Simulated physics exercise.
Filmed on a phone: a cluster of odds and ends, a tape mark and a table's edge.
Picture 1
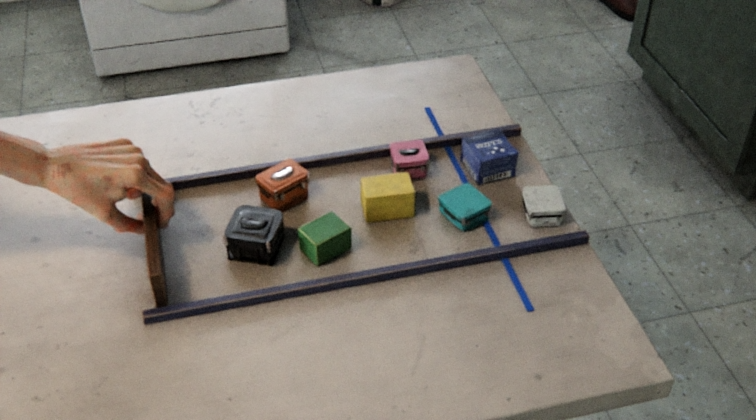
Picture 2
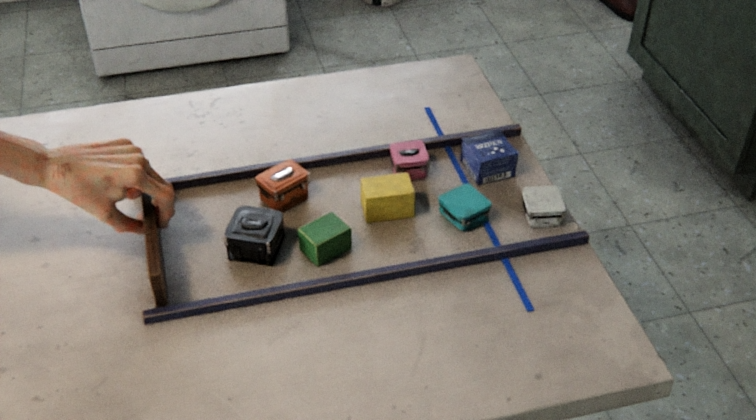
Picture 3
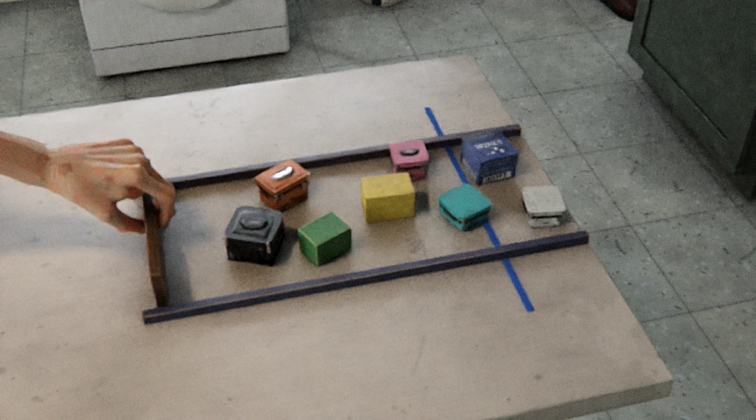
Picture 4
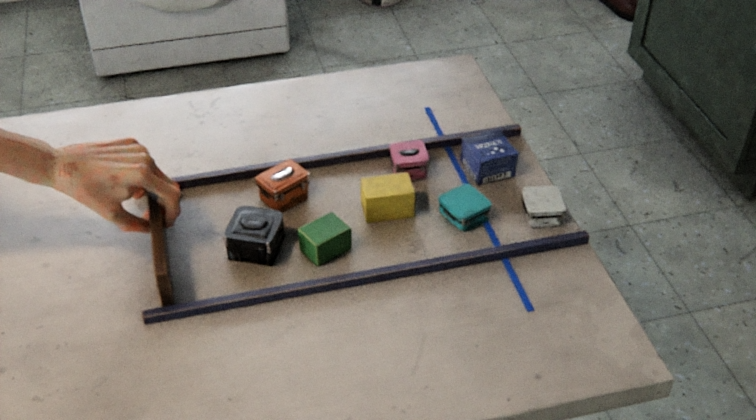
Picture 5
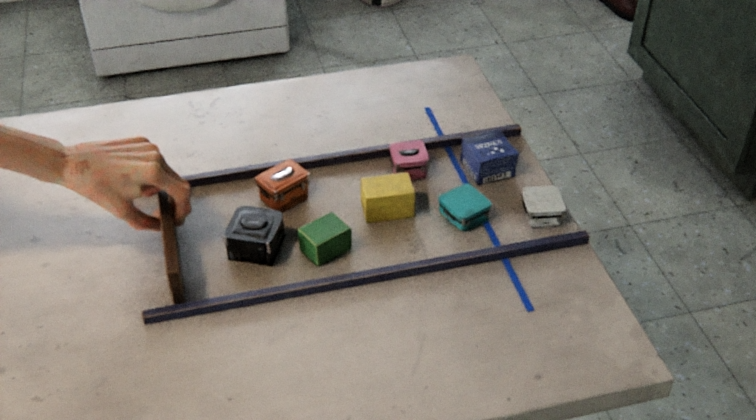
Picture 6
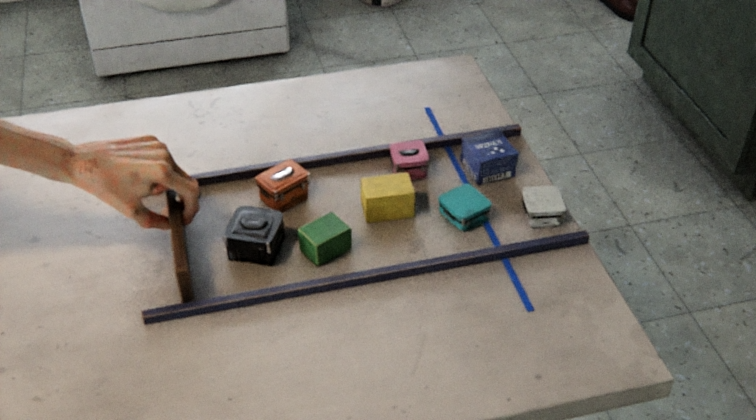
A hand holding a brown board slides it slightly right between two dark rails, while the small colourful boxes stay still.
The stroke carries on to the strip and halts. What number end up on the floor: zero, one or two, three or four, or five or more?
The number that fall off is one or two.
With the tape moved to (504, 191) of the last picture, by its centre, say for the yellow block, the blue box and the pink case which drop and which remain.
The yellow block is lost; the blue box goes over; the pink case stays on.
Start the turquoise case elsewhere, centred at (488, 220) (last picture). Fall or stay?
The turquoise case does not fall.
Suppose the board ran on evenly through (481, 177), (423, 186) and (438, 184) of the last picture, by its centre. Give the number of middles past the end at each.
Place by place, 2, 0 and 0.
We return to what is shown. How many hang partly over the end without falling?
It comes to 1.
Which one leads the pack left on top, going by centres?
The yellow block.
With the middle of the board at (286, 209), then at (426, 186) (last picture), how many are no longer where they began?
By then 3, and 8.
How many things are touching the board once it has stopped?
The number is 3.
Early on, none off yet; white case at rest near (543, 207); blue box at rest near (489, 157); turquoise case at rest near (464, 209).
Finally, the number that fall off is one or two; lost, blue box and white case.
